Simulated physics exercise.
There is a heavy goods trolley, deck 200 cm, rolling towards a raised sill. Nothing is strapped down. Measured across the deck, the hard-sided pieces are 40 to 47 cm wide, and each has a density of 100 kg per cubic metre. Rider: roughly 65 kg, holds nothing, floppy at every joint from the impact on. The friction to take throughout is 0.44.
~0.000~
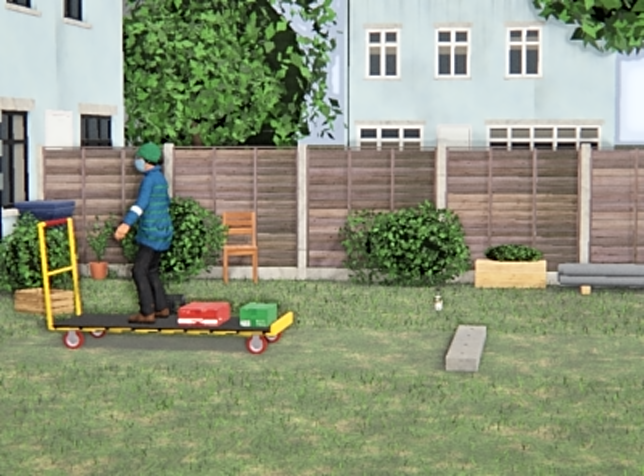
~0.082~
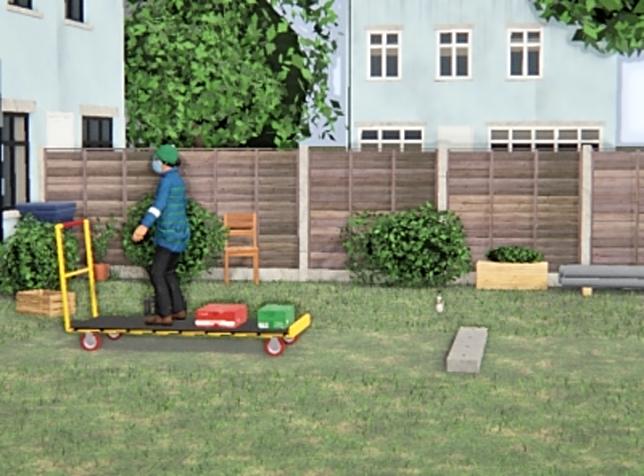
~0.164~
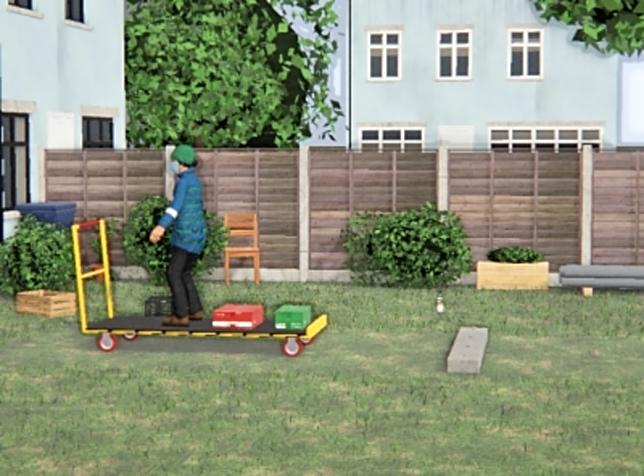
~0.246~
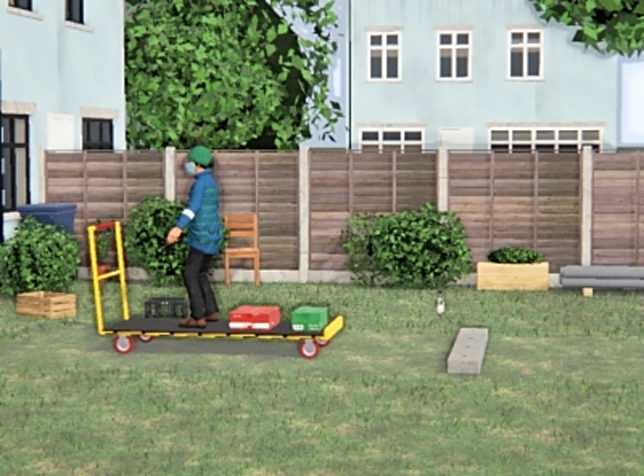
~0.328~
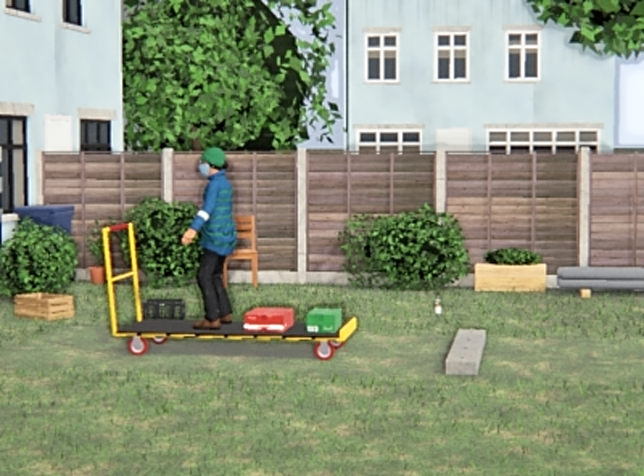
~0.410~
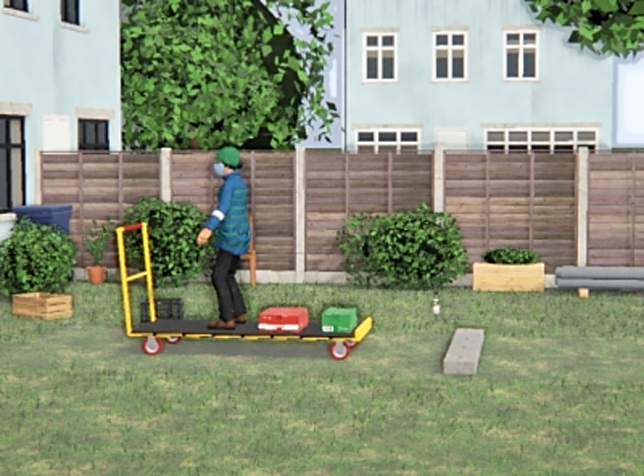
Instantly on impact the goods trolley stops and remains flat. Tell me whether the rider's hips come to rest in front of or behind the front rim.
It finishes on the deck.
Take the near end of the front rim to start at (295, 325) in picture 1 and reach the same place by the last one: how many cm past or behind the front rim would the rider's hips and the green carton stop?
Hips 30 behind, green 20 behind.
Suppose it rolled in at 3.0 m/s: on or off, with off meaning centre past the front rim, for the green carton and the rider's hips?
Then green on, hips off.
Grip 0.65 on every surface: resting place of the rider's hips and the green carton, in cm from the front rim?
Hips: 20 cm behind; green: 20 cm behind.
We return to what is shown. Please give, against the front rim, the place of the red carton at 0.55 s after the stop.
Behind the rim by about 45 cm.
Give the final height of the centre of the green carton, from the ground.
About 30 cm.
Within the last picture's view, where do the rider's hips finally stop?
(439, 300).
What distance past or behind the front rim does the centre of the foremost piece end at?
20 cm behind the rim.
Impact comes at 0.87 s.
After 1.42 s the rider's hips are 32 cm behind the rim, near (424, 301) in the last picture's view.
After 1.87 s the rider's hips are 19 cm behind the rim, near (439, 300) in the last picture's view.
At rest, 2.6 s, nothing is past the rim; behind it, green carton, red carton and the rider's hips.
